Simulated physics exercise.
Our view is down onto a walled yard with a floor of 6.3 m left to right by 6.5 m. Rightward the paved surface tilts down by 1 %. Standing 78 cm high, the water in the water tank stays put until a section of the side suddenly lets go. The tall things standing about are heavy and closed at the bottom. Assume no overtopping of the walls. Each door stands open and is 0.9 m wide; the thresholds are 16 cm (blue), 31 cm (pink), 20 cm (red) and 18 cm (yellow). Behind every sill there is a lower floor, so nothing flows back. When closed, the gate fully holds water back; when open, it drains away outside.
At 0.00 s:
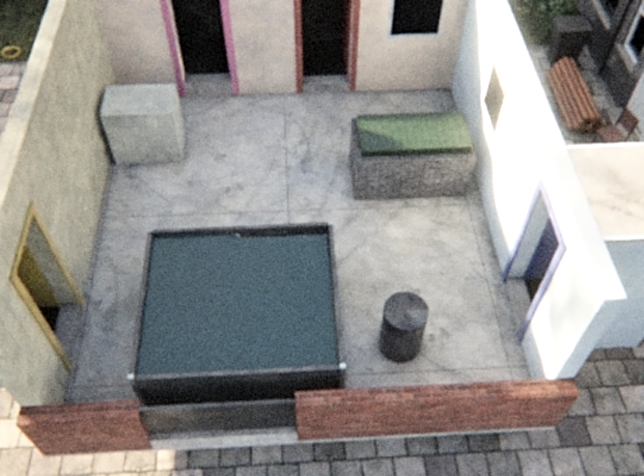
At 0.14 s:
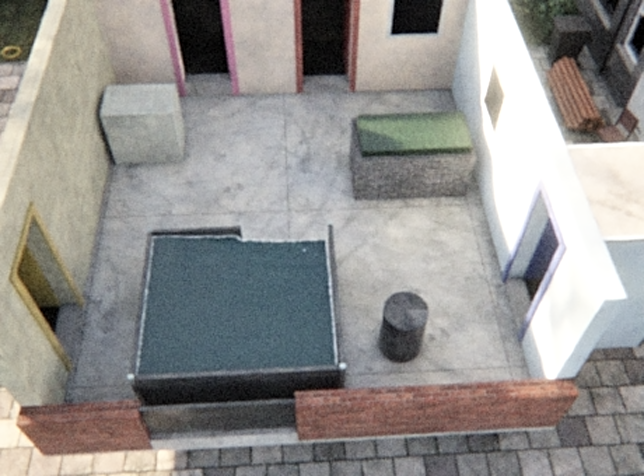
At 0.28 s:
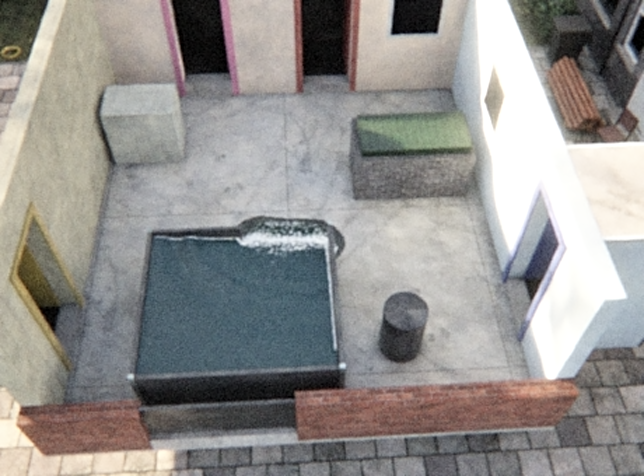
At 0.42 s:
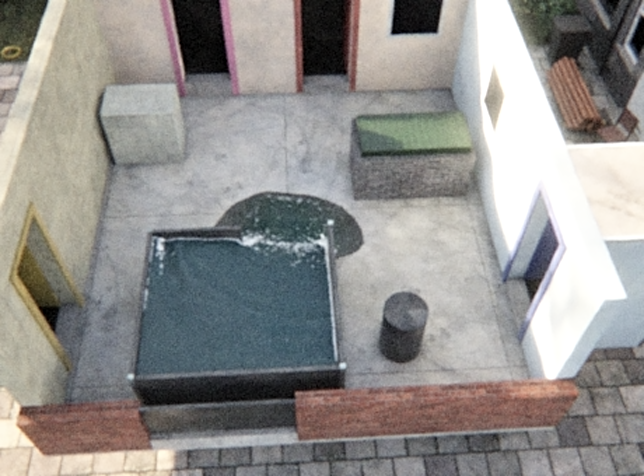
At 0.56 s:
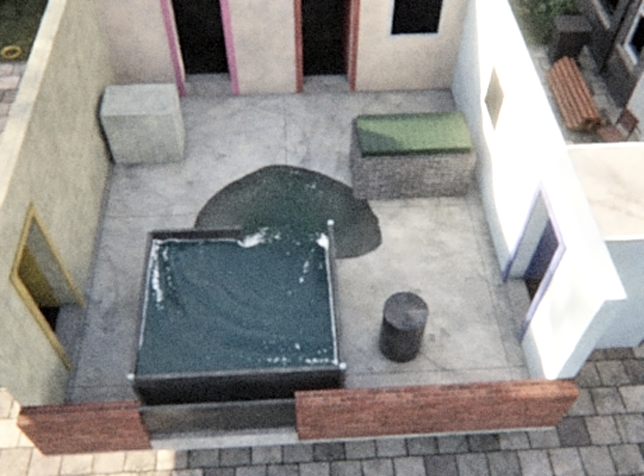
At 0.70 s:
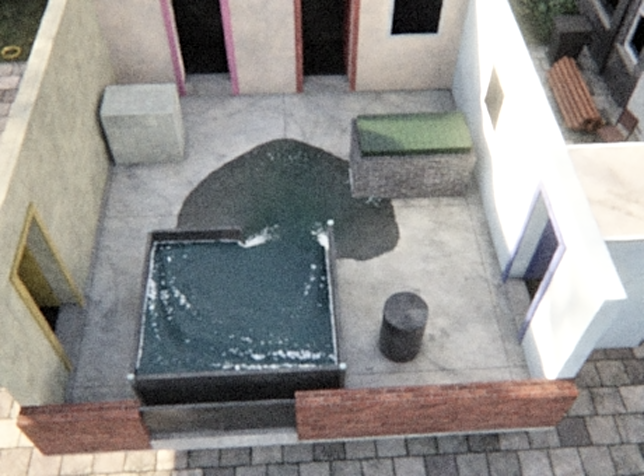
Dark water sat still in a square tank in a walled yard, then poured out through a gap in the far side and spread across the grey floor, reaching the green-topped block.
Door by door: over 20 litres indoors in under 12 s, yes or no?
Blue door: No, pink door: No, red door: Yes, yellow door: No.
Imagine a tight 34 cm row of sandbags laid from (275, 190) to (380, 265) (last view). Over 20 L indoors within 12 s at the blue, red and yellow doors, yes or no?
Moved that way: Blue holds, red holds, yellow holds.
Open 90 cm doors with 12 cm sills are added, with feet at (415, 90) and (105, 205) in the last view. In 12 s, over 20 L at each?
Taking them in order, the first is too much and the second fine.
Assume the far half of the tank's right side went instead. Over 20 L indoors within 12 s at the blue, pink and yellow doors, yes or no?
Then blue exceeds it, pink does not exceed it, yellow does not exceed it.
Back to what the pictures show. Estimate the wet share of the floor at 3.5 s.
Wet share: Near 70 percent.
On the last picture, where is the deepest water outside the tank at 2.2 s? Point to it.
Roughly (312, 94).
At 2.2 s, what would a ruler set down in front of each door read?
You'd get blue at 0 cm, pink at 28 cm, red at 42 cm, and yellow at 0 cm.
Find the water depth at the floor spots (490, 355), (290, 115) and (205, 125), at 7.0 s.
About 5, 17 and 15 cm respectively.
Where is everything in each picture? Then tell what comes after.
In the first frame, still water, 78 cm deep, in the water tank at (240, 297).
In the second frame, water pours out on the water tank's far side and has run 0.7 m, to a hidden place; typically 10 cm deep outside, 78 cm at the water tank's back.
In the third frame, the front is at (247, 224), 1.0 m from the gap on the water tank's far side; 1.1 m2 of floor is under water; 78 cm left at the back of the water tank.
In the fourth frame, the front is at (262, 196), 1.4 m from the gap on the water tank's far side; 2.4 m2 of floor is under water; 78 cm left at the back of the water tank.
In the fifth frame, water pours out on the water tank's far side and has run 2.0 m, to (265, 170); typically 6 cm deep outside, 77 cm at the water tank's back.
In the sixth frame, water pours out on the water tank's far side and has run 2.7 m, to (292, 142); typically 6 cm deep outside, 68 cm at the water tank's back.
After 1.4 s water covers 40 % of the floor and is deepest (44 cm) near (301, 252); blue door not reached, pink door 9 cm at the sill, 0 L in, red door 30 cm at the sill, 1 L in, yellow door not reached.
After 2.2 s water covers 50 % of the floor and is deepest (44 cm) near (312, 94); blue door not reached, pink door 28 cm at the sill, 0 L in, red door 42 cm at the sill, 70 L in, yellow door not reached.
After 3.5 s water covers 70 % of the floor and is deepest (36 cm) near (312, 94); blue door 4 cm at the sill, 0 L in, pink door 22 cm at the sill, 0 L in, red door 31 cm at the sill, 204 L in, yellow door not reached.
After 7.0 s water covers 95 % of the floor and is deepest (25 cm) near (441, 90); blue door 5 cm at the sill, 0 L in, pink door 17 cm at the sill, 0 L in, red door 21 cm at the sill, 295 L in, yellow door 3 cm at the sill, 0 L in.
After 12.0 s water covers 100 % of the floor and is deepest (17 cm) near (416, 409); blue door 7 cm at the sill, 0 L in, pink door 12 cm at the sill, 0 L in, red door 13 cm at the sill, 298 L in, yellow door 12 cm at the sill, 0 L in.
